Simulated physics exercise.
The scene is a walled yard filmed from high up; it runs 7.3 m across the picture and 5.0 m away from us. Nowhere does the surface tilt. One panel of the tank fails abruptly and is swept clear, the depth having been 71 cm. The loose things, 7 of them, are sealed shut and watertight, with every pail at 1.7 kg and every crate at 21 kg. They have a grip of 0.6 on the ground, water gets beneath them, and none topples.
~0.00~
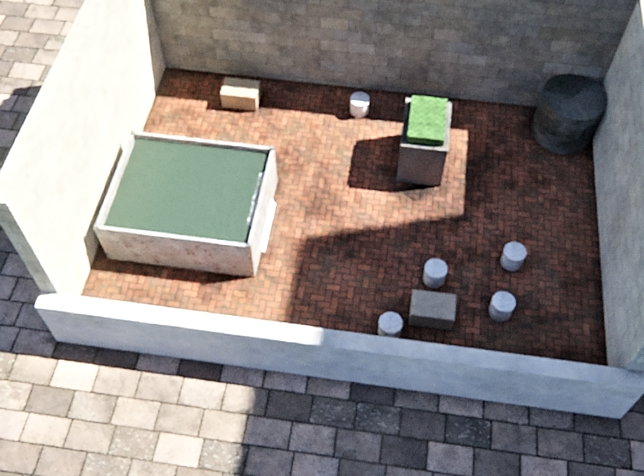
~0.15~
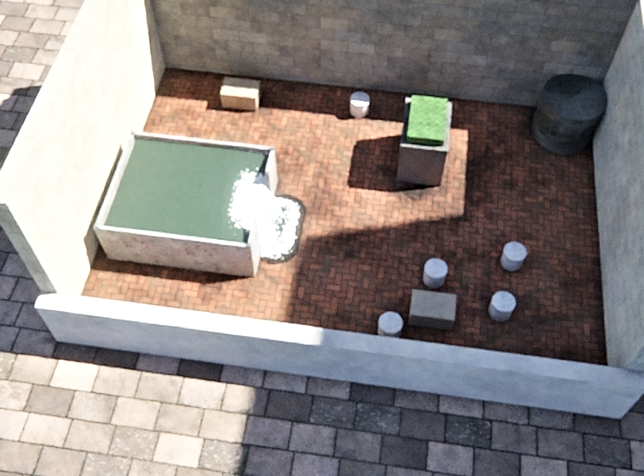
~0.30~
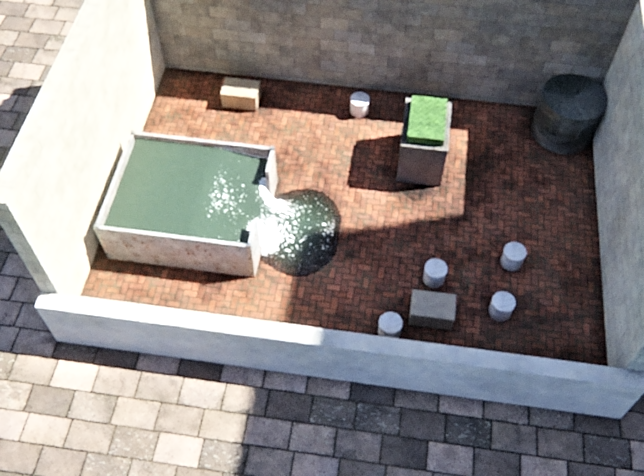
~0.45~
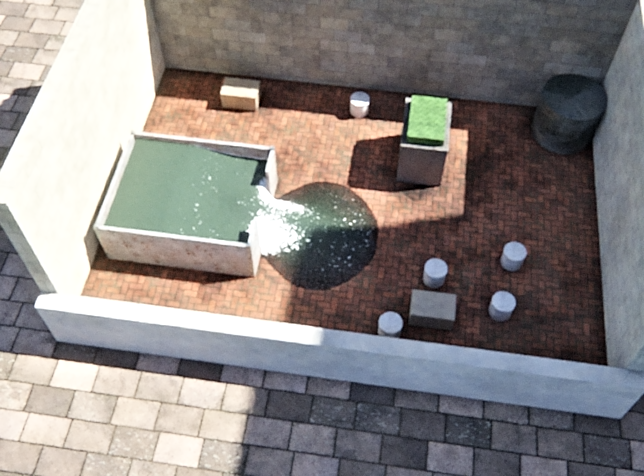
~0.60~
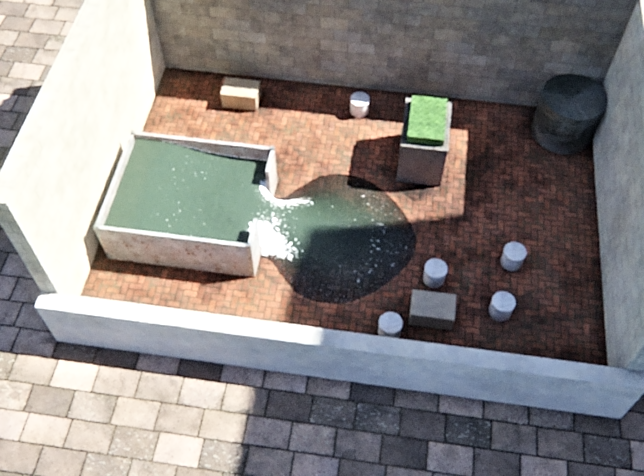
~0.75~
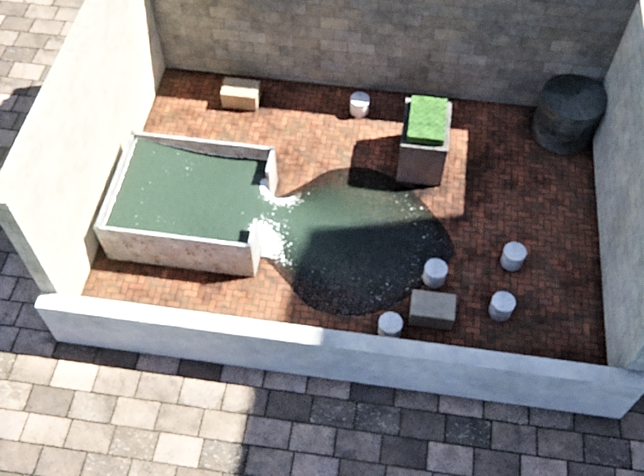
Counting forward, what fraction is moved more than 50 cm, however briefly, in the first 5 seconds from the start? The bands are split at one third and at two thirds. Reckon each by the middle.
It falls at two thirds or above.
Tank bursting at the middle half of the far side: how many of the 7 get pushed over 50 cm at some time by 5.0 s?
That gives 2 of them.
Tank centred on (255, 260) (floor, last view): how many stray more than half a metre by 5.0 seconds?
Then 5 of them would.
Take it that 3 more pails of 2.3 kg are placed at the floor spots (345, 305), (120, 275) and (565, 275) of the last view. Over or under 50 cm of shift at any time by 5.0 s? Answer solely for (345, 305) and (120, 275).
Listed in order, the answers are beyond half a metre followed by inside half a metre.
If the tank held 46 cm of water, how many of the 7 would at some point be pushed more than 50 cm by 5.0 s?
I count 5 of them in that case.
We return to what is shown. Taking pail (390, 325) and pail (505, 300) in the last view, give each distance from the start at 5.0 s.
In turn: 150 cm, 120 cm.
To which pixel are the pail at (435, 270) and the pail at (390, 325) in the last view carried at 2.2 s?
Somewhere about (602, 305) and (470, 343).
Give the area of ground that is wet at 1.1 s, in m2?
Around 13 m2 of it.
After 1.1 s 1 of 7 are over 50 cm from their spots; 0 afloat.
After 2.2 s 5 of 7 are over 50 cm from their spots; 4 afloat.
After 3.5 s 6 of 7 are over 50 cm from their spots; 5 afloat.
After 5.0 s 5 of 7 are over 50 cm from their spots, and 6 have been at some point; 5 afloat.
